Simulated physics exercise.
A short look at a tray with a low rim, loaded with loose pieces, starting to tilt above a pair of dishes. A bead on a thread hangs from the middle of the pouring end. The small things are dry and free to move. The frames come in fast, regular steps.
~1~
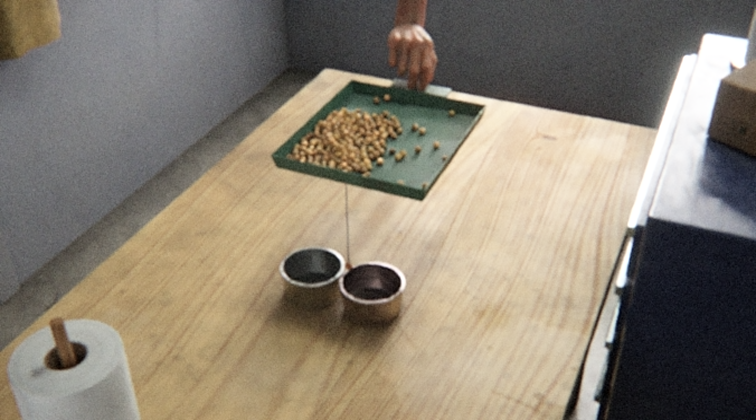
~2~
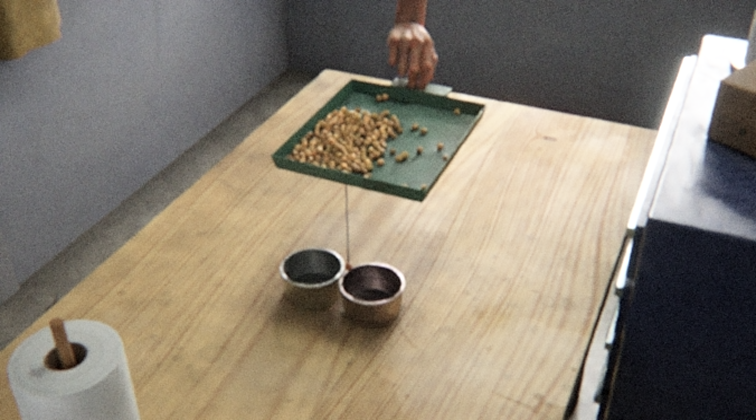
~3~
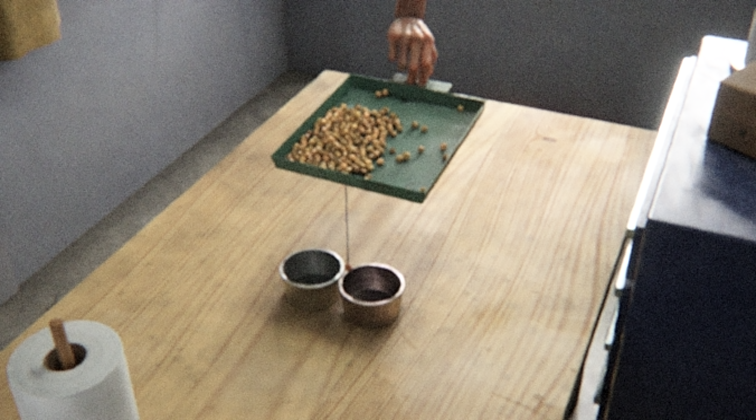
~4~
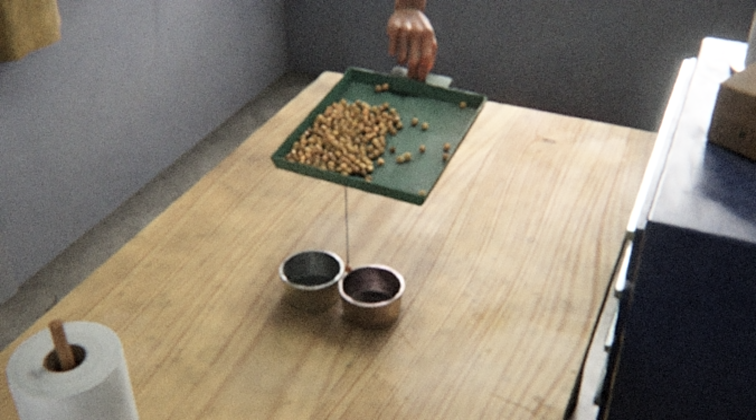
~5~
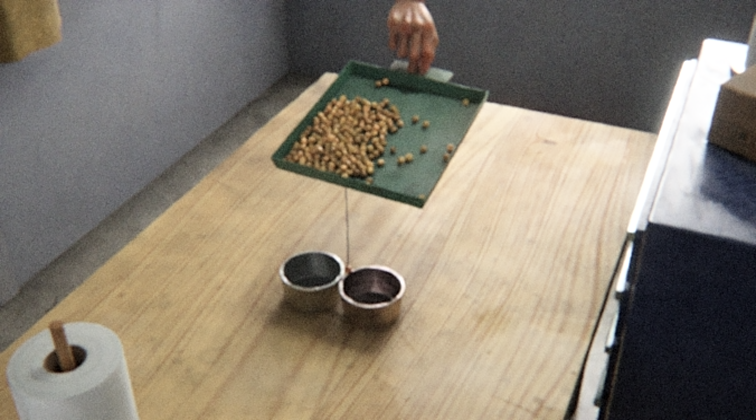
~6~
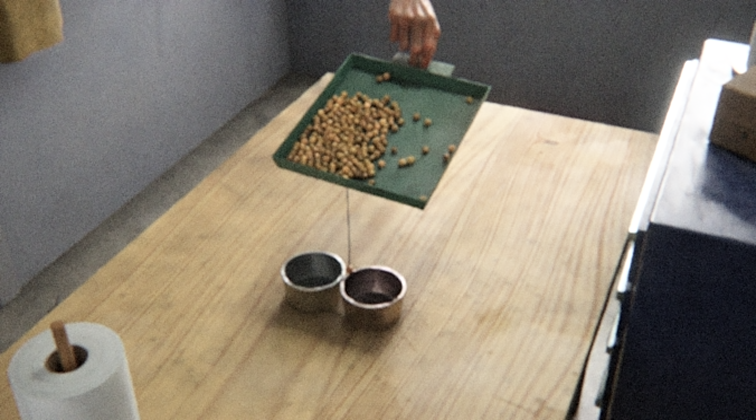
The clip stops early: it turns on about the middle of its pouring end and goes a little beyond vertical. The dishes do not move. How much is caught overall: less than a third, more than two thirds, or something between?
In the dishes lies less than a third of it.
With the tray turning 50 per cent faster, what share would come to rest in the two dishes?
About 10 per cent.
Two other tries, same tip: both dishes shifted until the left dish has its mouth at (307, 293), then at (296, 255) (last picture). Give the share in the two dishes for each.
The first gives 50 %, the second 0 %.
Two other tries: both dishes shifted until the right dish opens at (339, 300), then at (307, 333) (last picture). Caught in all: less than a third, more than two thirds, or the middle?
In turn: Less than a third; under a third.
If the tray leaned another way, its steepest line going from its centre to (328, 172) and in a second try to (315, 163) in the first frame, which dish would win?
At the first place the left dish, at the second the left-hand dish.
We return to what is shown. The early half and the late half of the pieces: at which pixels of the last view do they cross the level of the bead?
Around (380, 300) and then (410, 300).
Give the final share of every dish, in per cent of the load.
Left dish: 0 %, right dish: 10 %.
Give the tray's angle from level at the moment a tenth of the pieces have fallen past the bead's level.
At about 75°.
Soon after the last picture, tray tipped steeply; nearly all on the tray; a stray few in the air.
A little later, tray tipped right over; about a quarter on the tray; a stray few in the right dish; about half outside both; about a quarter in the air.
Later still, tray tipped past a quarter turn; a small part in the right dish; nearly all outside both.
By the end, tray tipped past a quarter turn; a small part in the right dish; none in the left dish; nearly all outside both.
